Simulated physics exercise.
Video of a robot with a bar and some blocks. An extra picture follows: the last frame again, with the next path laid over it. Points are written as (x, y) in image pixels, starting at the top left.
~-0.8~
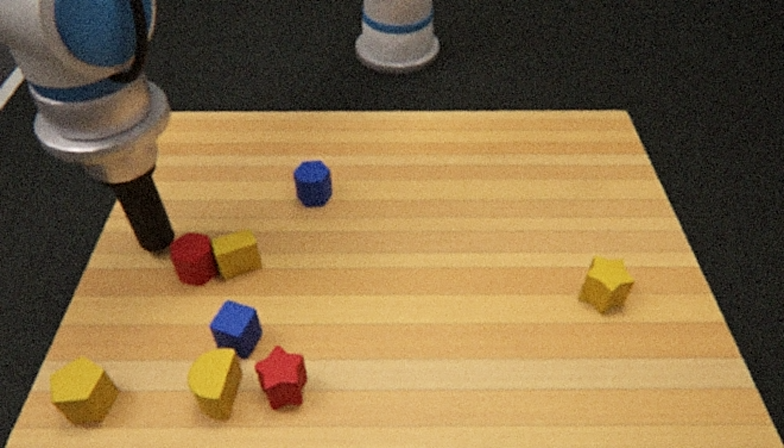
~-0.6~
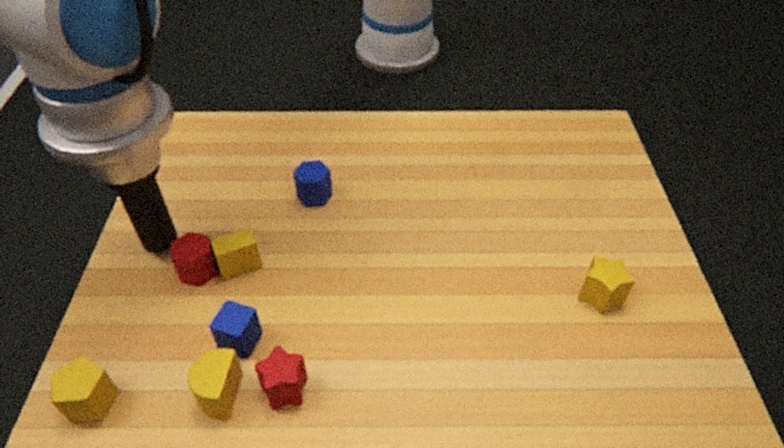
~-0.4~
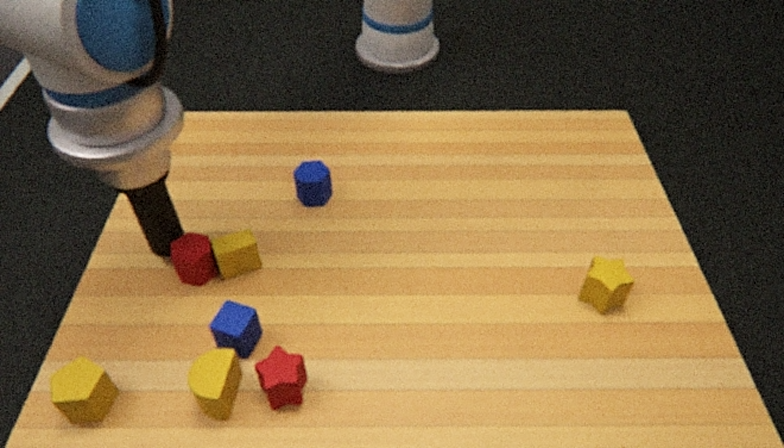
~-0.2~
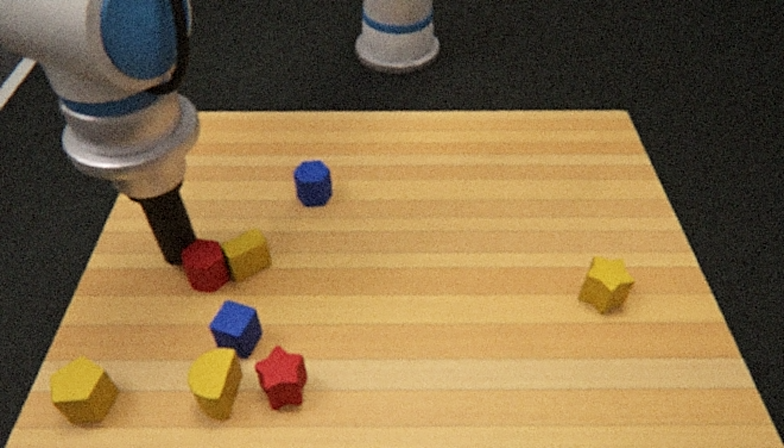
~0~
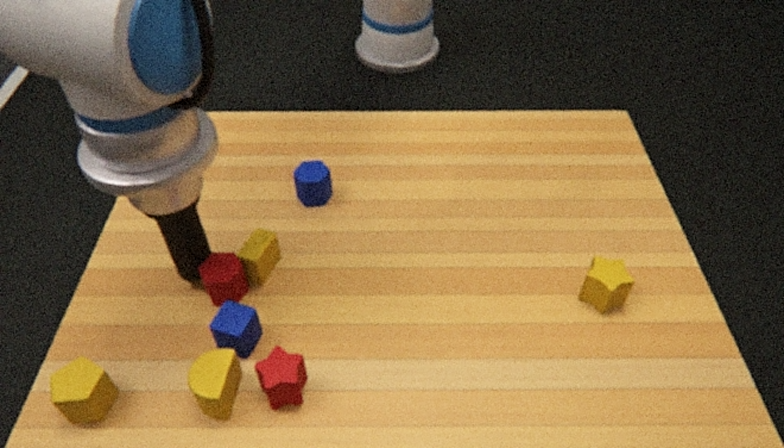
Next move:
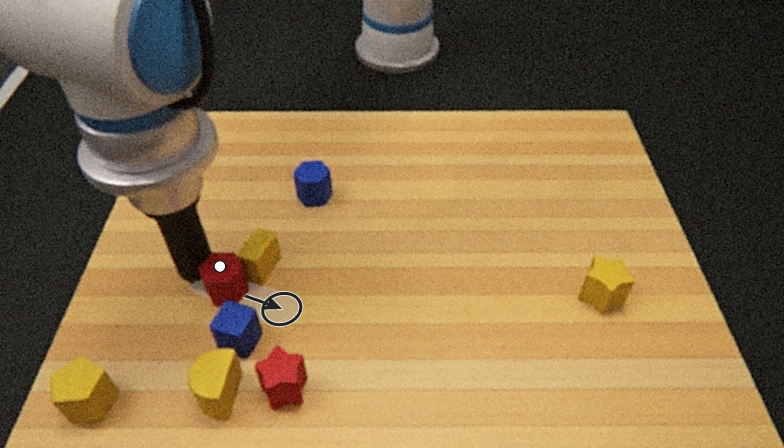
A robot arm with a black bar reaches over the left side of a striped wooden board, seen from above at an angle by a still camera. A red six-sided block and a yellow block sit beside the bar, with blue, yellow and red blocks scattered around. The bar moves right and toward the viewer, pushing the red block, while the yellow one shifts and turns slightly.
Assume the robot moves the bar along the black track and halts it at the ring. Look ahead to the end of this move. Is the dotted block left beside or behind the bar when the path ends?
No - that is not the case.
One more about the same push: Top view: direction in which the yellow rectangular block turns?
It spins against the clock.
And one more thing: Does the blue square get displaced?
Answer: No.
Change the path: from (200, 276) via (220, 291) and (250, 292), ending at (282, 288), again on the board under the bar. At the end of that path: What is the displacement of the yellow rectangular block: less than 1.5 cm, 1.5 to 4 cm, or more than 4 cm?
It travels between 1.5 and 4 cm.
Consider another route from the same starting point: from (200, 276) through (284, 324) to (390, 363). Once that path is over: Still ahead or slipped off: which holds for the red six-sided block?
I think it holds its spot in front.
The drawn path runs in a line from (200, 276) to (282, 309); the dot is on the red six-sided block.
On the path given first. Halfway along, bar (237, 285); red six-sided block (261, 286); yellow rectangular block (265, 245), turned 40° anticlockwise.
At the end, bar (280, 300); red six-sided block (303, 307), turned 25° clockwise; blue square not moved; yellow rectangular block (267, 245), turned 45° anticlockwise.
